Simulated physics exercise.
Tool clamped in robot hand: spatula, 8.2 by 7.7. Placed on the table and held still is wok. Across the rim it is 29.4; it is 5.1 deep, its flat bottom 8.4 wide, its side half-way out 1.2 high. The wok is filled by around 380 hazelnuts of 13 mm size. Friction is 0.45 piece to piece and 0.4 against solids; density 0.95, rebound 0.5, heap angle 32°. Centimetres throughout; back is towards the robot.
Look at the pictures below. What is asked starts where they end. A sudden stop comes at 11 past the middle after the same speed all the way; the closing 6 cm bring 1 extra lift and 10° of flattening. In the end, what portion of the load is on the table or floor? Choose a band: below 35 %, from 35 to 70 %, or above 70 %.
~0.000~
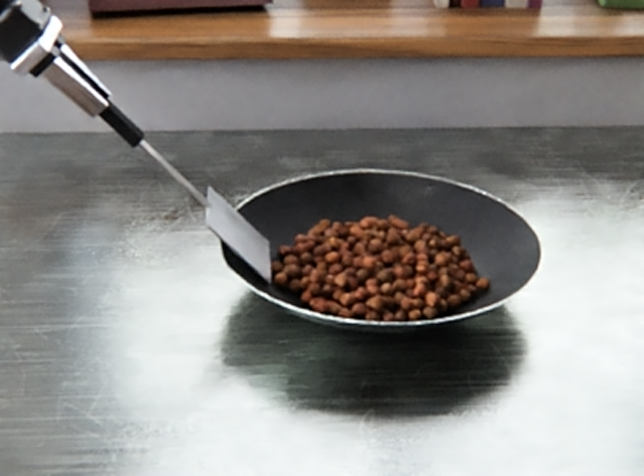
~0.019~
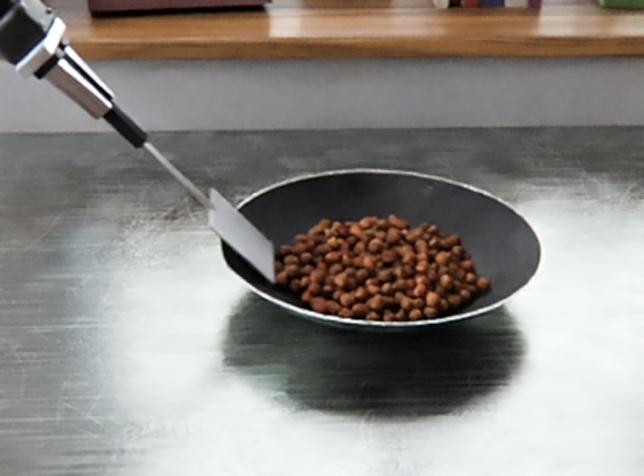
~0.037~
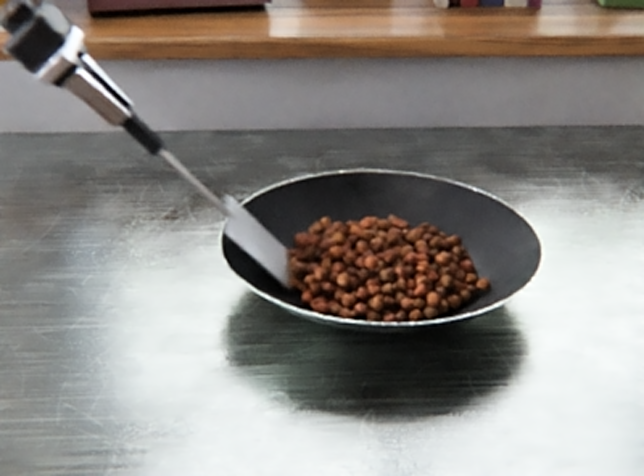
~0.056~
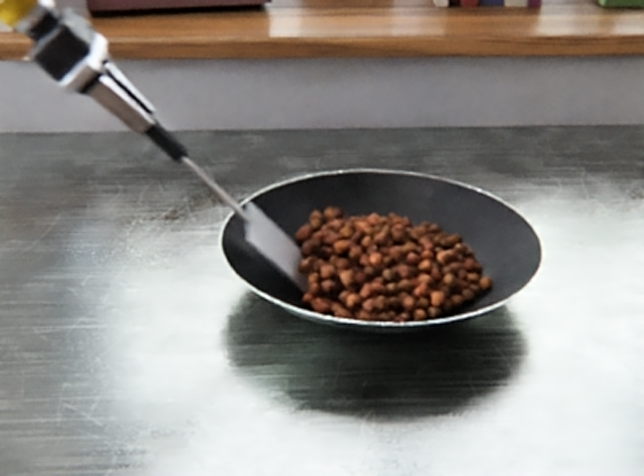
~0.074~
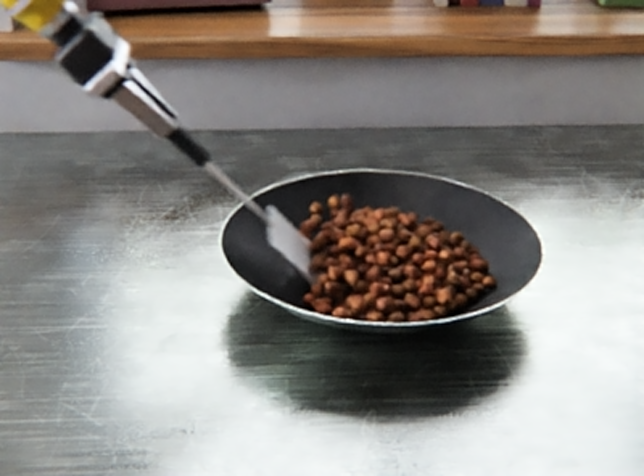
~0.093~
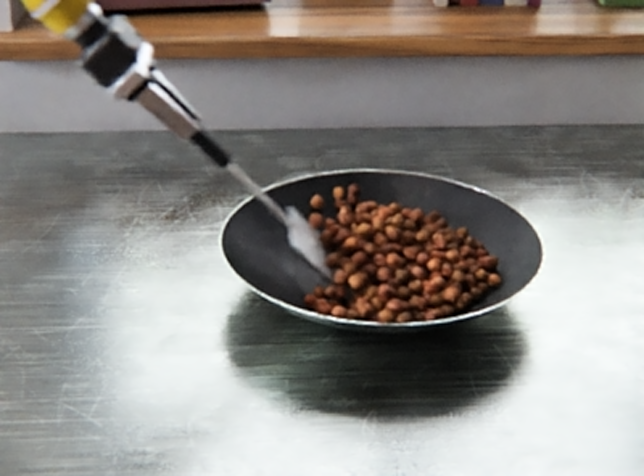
That share falls between 35 and 70 %.
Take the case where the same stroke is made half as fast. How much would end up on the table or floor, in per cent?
In that case, close to 15 per cent.
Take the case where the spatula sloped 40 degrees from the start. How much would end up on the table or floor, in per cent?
My guess is close to 40 per cent.
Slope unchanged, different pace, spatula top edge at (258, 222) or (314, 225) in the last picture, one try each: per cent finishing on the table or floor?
About 25 and 45 percent.
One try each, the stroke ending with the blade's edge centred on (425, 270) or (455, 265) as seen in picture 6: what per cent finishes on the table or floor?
Try 1: Approx. 5 %; try 2: Approx. 15 %.
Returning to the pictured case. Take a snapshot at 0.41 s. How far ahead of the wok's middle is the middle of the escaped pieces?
Roughly 22 centimetres ahead.
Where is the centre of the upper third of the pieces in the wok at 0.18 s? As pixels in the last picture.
At about (474, 232).
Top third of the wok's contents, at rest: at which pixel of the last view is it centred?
The centre sits at about (448, 256).
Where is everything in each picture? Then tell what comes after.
Spatula top edge at (208, 205), sloping 48°; upper third of the load around (377, 259), from x 275 to 485, top at y 220; 378 in the wok, in the first picture.
Spatula top edge at (211, 207), sloping 48°; upper third of the load around (377, 259), from x 275 to 485, top at y 220, in the second picture.
Spatula top edge at (228, 214), sloping 48°; upper third of the load around (377, 257), from x 295 to 485, top at y 220, in the third picture.
Spatula top edge at (249, 220), sloping 48°; upper third of the load around (378, 253), from x 305 to 485, top at y 215, in the fourth picture.
Spatula top edge at (270, 224), sloping 48°; upper third of the load around (383, 251), from x 305 to 490, top at y 200, in the fifth picture.
Spatula top edge at (292, 225), sloping 48°; upper third of the load around (390, 247), from x 305 to 495, top at y 190; 378 in the wok, in the sixth picture.
After 0.14 s, sloping 48°, highest piece 8 above the table; 375 in the wok, 3 on the blade or in flight.
After 0.18 s, sloping 45°, highest piece 8 above the table; 373 in the wok, 5 on the blade or in flight.
After 0.41 s, sloping 38°, highest piece 11 above the table; 219 in the wok, 130 on the table or floor, 29 on the blade or in flight.
After 1.46 s, sloping 38°, highest piece 5 above the table; 217 in the wok, 161 on the table or floor.
At rest, 217 in the wok, 161 on the table or floor. That is 43 % on the table or floor.
